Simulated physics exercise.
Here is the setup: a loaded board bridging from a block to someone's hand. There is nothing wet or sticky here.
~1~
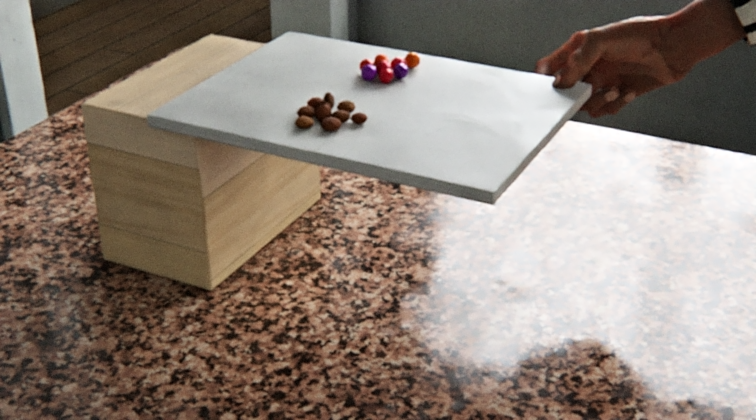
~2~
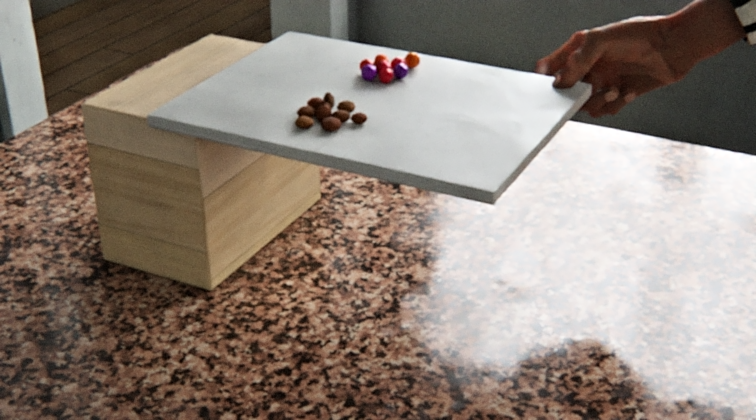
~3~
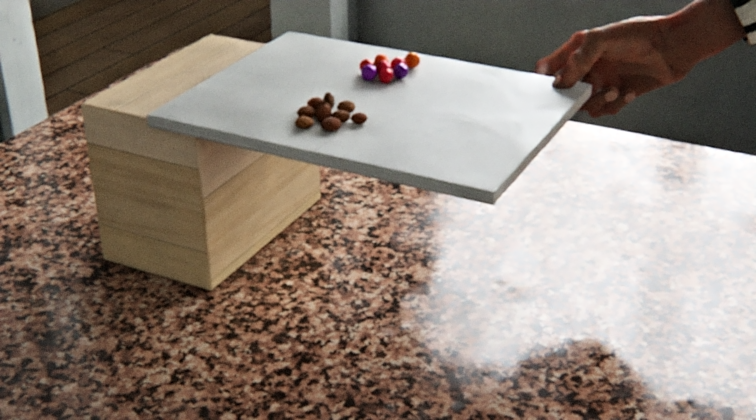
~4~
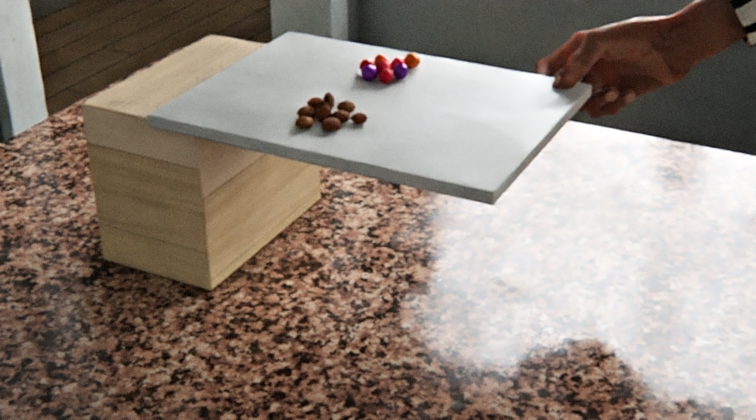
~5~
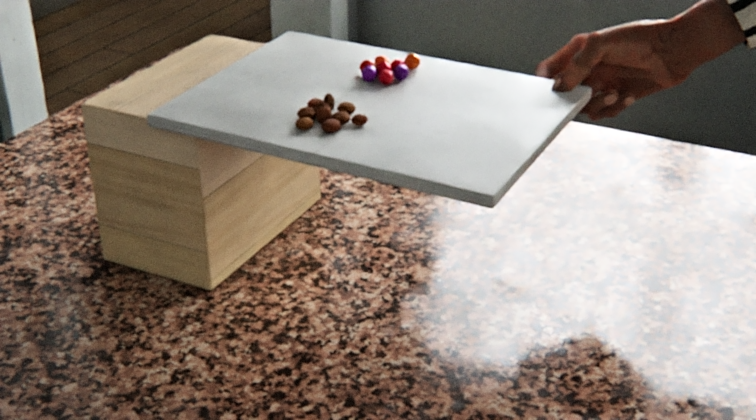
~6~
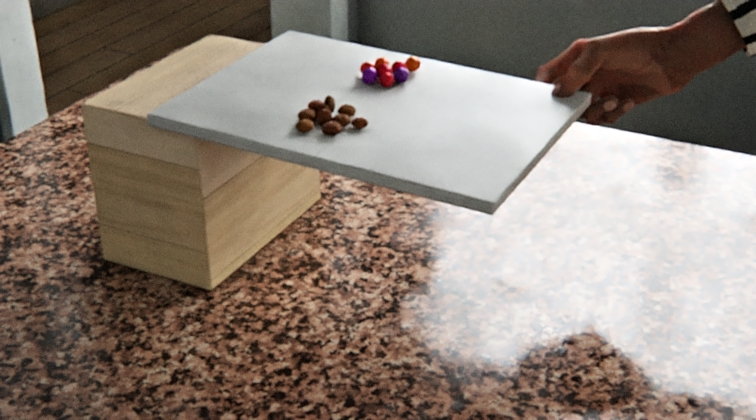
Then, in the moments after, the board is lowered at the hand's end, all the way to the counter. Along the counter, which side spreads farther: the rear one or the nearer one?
The rear one.
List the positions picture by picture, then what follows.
In the first frame, held end of the board near (486, 191), level; block near (211, 155), tall, over half the board's length; front lot near (323, 109), a few bits of dog kibble; back lot near (384, 68), a few glass marbles.
In the second frame, held end of the board near (486, 191), level; back lot near (384, 68).
In the third frame, held end of the board near (486, 191), level; front lot near (323, 109).
In the fourth frame, held end of the board near (486, 191), level; back lot near (384, 69).
In the fifth frame, held end of the board near (486, 195), down by 1°; front lot near (323, 110).
In the sixth frame, held end of the board near (486, 201), down by 2°; block near (211, 155); front lot near (324, 113), not moving; back lot near (384, 72), not moving.
Then, 0.48 s on from there, board sloping at 16°; front lot the whole lot still on the board; back lot the whole lot still on the board.
Then, 0.99 s on from there, board sloping at 32°; front lot the whole lot still on the board; back lot mostly up to a board's length out.
Then, 1.60 s on from there, board resting at 36°; front lot mostly at the foot of the board; back lot mostly one to two board lengths out.
In the end, board resting at 36°; front lot mostly at the foot of the board; back lot mostly more than two board lengths out, near two thirds gone off the counter; the back lot has gone farther.
